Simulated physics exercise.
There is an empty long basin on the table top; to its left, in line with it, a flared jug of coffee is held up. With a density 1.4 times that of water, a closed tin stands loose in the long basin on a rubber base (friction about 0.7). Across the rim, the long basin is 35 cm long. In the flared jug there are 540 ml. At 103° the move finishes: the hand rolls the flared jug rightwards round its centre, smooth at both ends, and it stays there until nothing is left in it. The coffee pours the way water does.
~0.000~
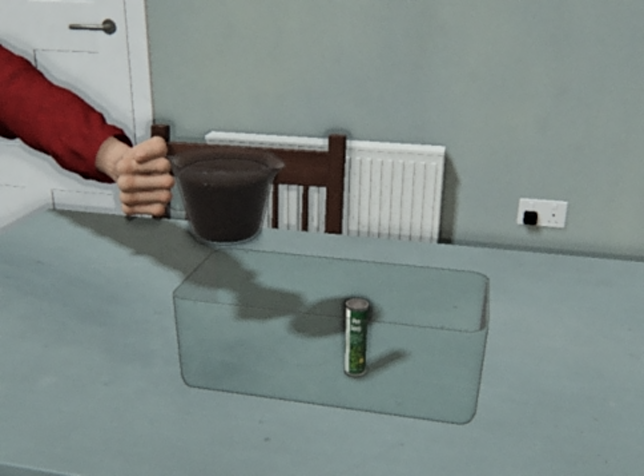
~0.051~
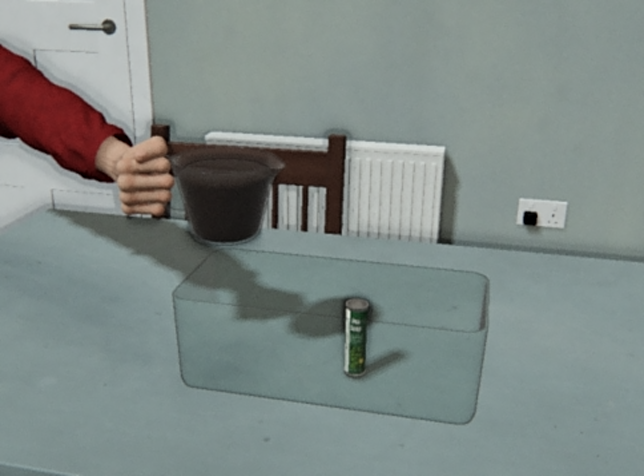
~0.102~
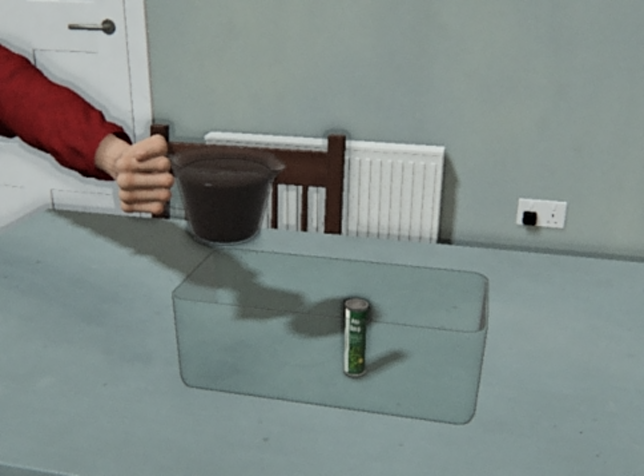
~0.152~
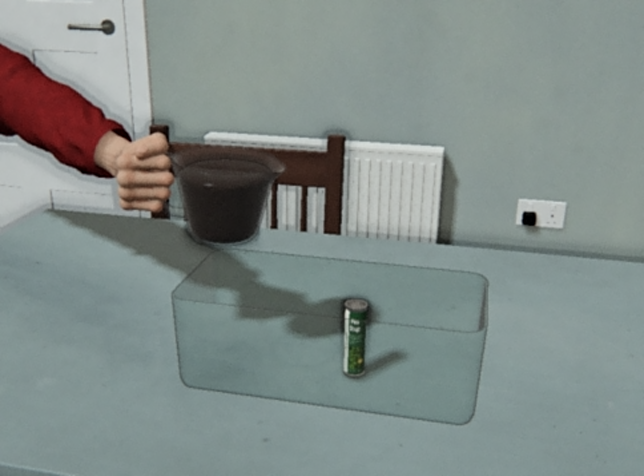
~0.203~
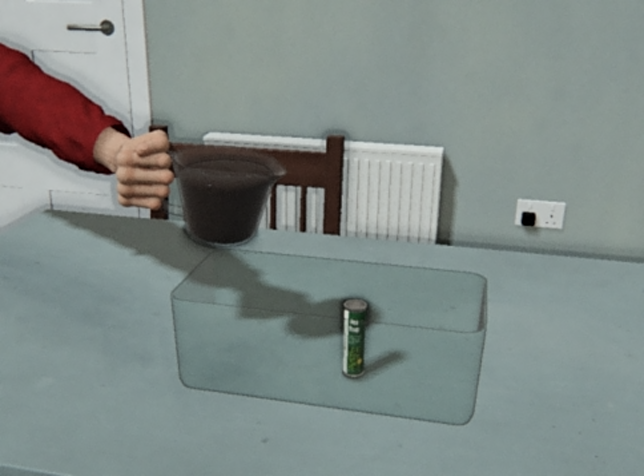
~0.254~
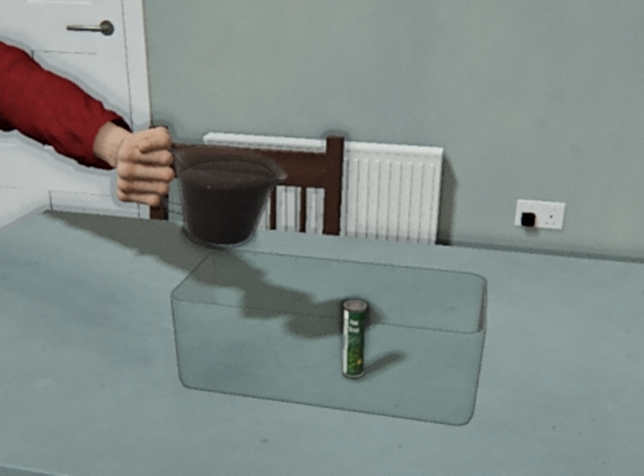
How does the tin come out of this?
It is not overturned.
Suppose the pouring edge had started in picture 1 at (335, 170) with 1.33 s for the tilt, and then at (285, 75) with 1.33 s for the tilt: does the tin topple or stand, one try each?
First it stays on its base; then it tips over.
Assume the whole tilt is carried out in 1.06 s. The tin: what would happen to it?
With that tilt, the tin stays on its base.
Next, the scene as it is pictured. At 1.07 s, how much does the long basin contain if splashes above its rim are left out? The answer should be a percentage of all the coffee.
Around 82 per cent of the whole.
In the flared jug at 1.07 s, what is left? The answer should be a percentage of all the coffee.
Around 12 in a hundred is still there.
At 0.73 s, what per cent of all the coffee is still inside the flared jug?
Some 68 per cent.
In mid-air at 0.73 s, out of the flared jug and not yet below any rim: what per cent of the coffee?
At that moment, about 18 percent.
By 0.73 s the tilt is 59° and 68 per cent is still to pour; the tin stands where it began.
By 1.07 s the tilt is 94° and 12 per cent is still to pour; the tin stands 1 cm from where it began.
By 1.44 s the tilt is 103° and 0 per cent is still to pour; the tin stands 1 cm from where it began.
By 1.83 s the tilt is 103° and 0 per cent is still to pour; the tin stands 1 cm from where it began.
At rest the tin stands 1 cm from where it began.
